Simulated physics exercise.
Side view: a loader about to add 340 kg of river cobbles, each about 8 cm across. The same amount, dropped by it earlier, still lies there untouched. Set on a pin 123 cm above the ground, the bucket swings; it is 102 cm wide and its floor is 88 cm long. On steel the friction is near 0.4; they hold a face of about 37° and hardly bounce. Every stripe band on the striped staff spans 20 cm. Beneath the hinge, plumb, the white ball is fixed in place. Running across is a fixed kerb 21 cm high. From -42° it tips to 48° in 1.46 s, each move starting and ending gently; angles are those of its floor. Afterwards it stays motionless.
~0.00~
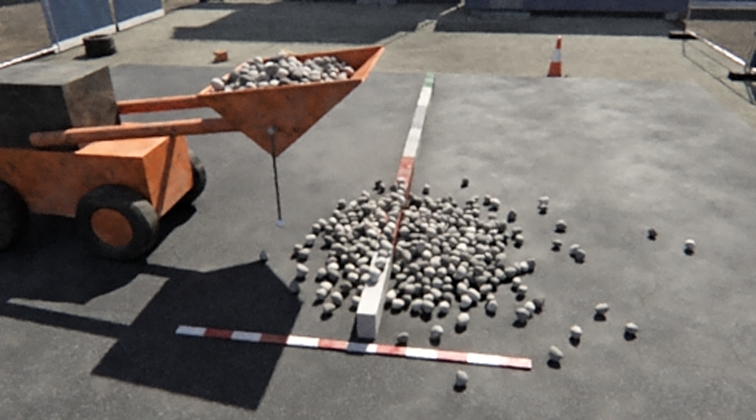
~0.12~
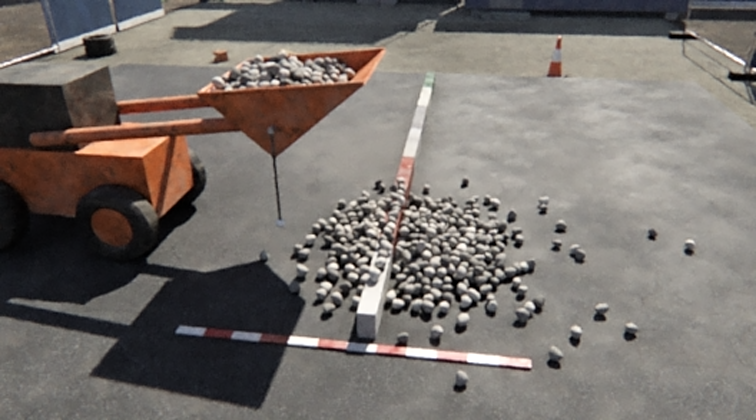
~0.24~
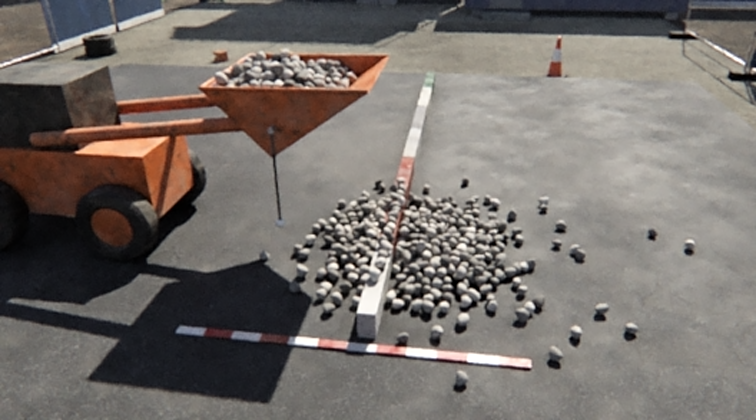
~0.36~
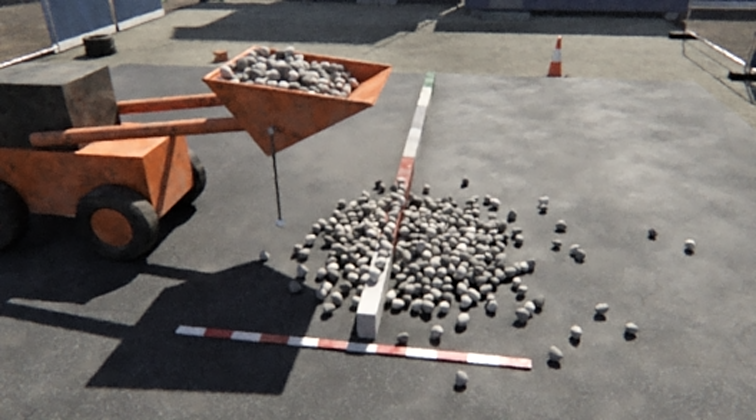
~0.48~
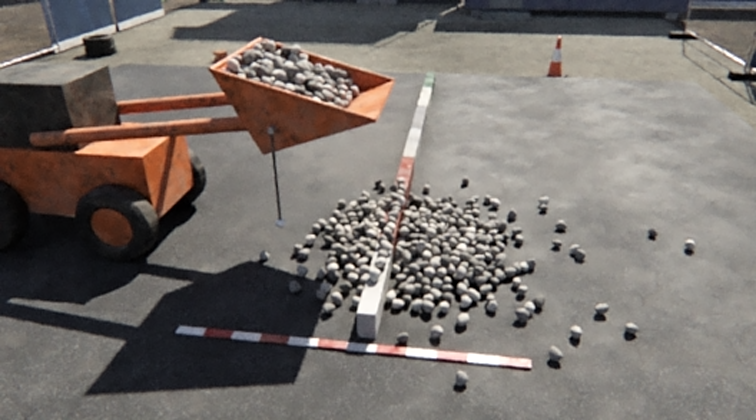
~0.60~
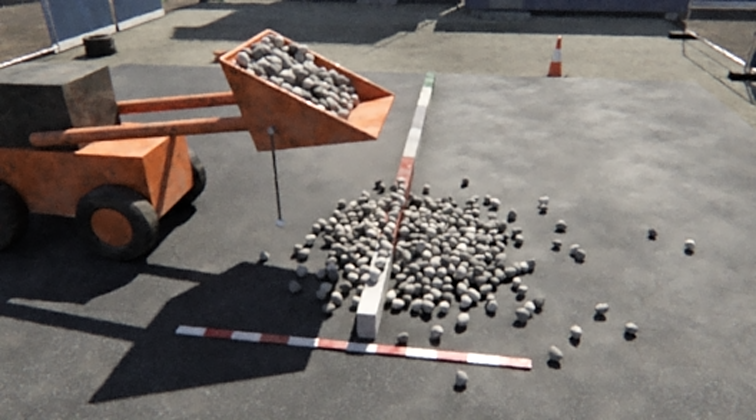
An orange loader slowly tilts its raised bucket of stones downward to the right.
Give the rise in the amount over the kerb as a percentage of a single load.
34 %.
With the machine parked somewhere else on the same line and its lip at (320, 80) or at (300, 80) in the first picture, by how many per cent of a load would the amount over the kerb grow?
The first would add around 5 per cent, the second around 0 per cent.
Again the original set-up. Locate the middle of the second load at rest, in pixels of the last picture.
Centre: Approx. (371, 233).
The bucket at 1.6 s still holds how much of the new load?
It keeps some 20 percent of its load.
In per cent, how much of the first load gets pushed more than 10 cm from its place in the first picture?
About 5 per cent.
After 1.1 s the floor is at 34°; in per cent of one load, 97 in the bucket, 37 on this side of the kerb, 67 over the kerb; the foremost stones are at (606, 258).
After 1.6 s the floor is at 48°; in per cent of one load, 21 in the bucket, 99 on this side of the kerb, 81 over the kerb; the foremost stones are at (606, 258).
After 1.9 s the floor is at 48°; in per cent of one load, 0 in the bucket, 101 on this side of the kerb, 99 over the kerb; the foremost stones are at (606, 258).
After 4.5 s the floor is at 48°; in per cent of one load, 0 in the bucket, 100 on this side of the kerb, 100 over the kerb; the foremost stones are at (607, 260). Net gain over the kerb, 34.
